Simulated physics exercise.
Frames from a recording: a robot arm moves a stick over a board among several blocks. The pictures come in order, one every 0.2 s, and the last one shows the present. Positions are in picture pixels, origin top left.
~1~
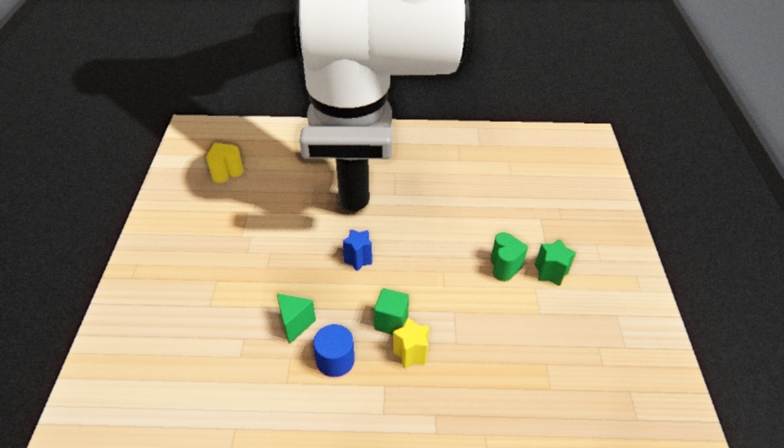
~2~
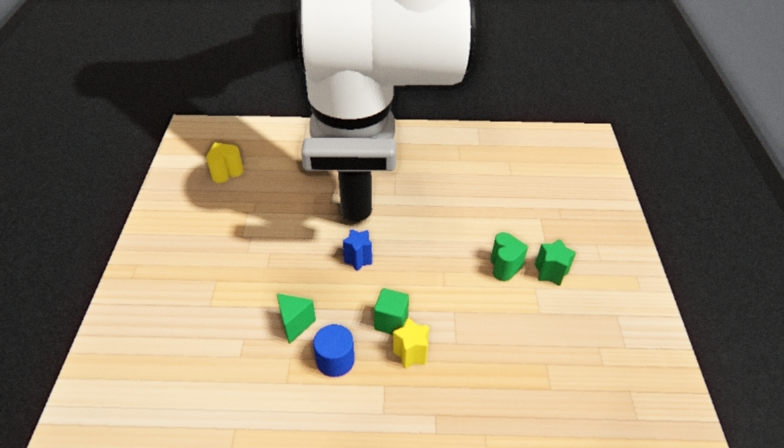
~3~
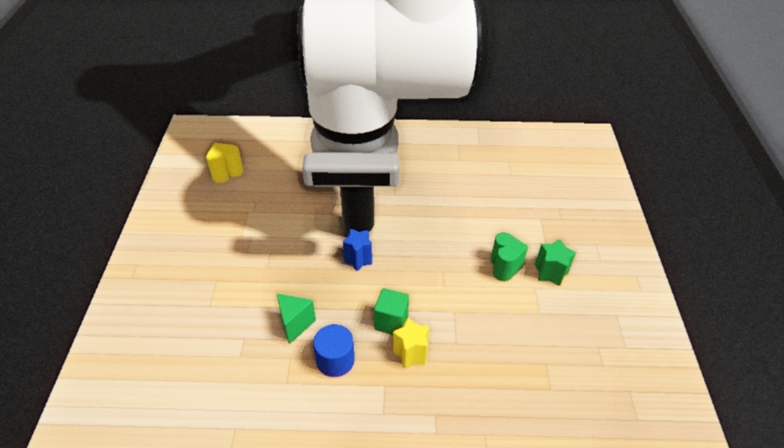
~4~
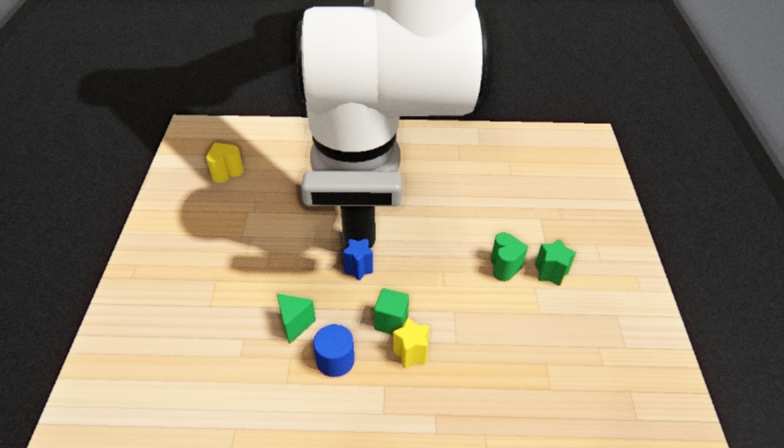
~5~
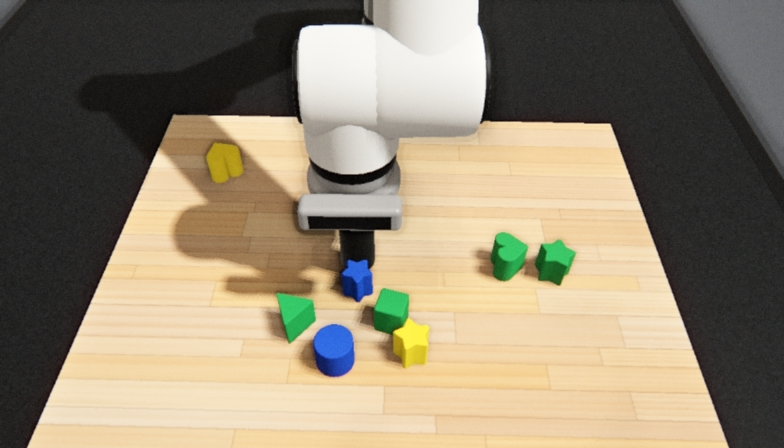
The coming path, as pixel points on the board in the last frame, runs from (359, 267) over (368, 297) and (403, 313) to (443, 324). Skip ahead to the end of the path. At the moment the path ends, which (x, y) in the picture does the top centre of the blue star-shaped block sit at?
Expect it around (364, 308).
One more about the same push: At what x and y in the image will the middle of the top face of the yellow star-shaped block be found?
Located at (428, 358).
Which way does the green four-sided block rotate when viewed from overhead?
It goes clockwise.
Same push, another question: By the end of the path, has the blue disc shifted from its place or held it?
At the end of the path, the blue disc remains in its old spot.
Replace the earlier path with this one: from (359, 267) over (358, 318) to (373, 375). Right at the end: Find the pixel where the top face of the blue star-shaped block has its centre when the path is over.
I predict (372, 388).
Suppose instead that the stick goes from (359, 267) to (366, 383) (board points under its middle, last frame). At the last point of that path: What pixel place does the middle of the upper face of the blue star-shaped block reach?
I'd expect the centre of its top face to be at (364, 396).
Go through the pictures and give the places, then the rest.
The first picture shows stick's lower end (354, 200); blue disc (333, 340); blue star-shaped block (358, 238); green four-sided block (392, 301); yellow star-shaped block (413, 333).
The second picture shows stick (357, 210); blocks still.
The third picture shows stick (359, 224); blocks still.
The fourth picture shows stick (359, 240); blue star-shaped block (358, 248).
The fifth picture shows stick (358, 260); blue disc (333, 340); blue star-shaped block (357, 269); green four-sided block (392, 301); yellow star-shaped block (413, 333).
What follows on the original path. One third of the way, stick (369, 291); blue star-shaped block (362, 302), turned 10° clockwise.
Two thirds of the way, stick (404, 306); blue star-shaped block (363, 308), turned 35° clockwise; green four-sided block (414, 322), turned 40° clockwise; yellow star-shaped block (424, 349), turned 20° clockwise.
At the end, stick (444, 317); blue disc still; blue star-shaped block (363, 308), turned 35° clockwise; green four-sided block (433, 330), turned 90° clockwise; yellow star-shaped block (428, 358), turned 65° clockwise.
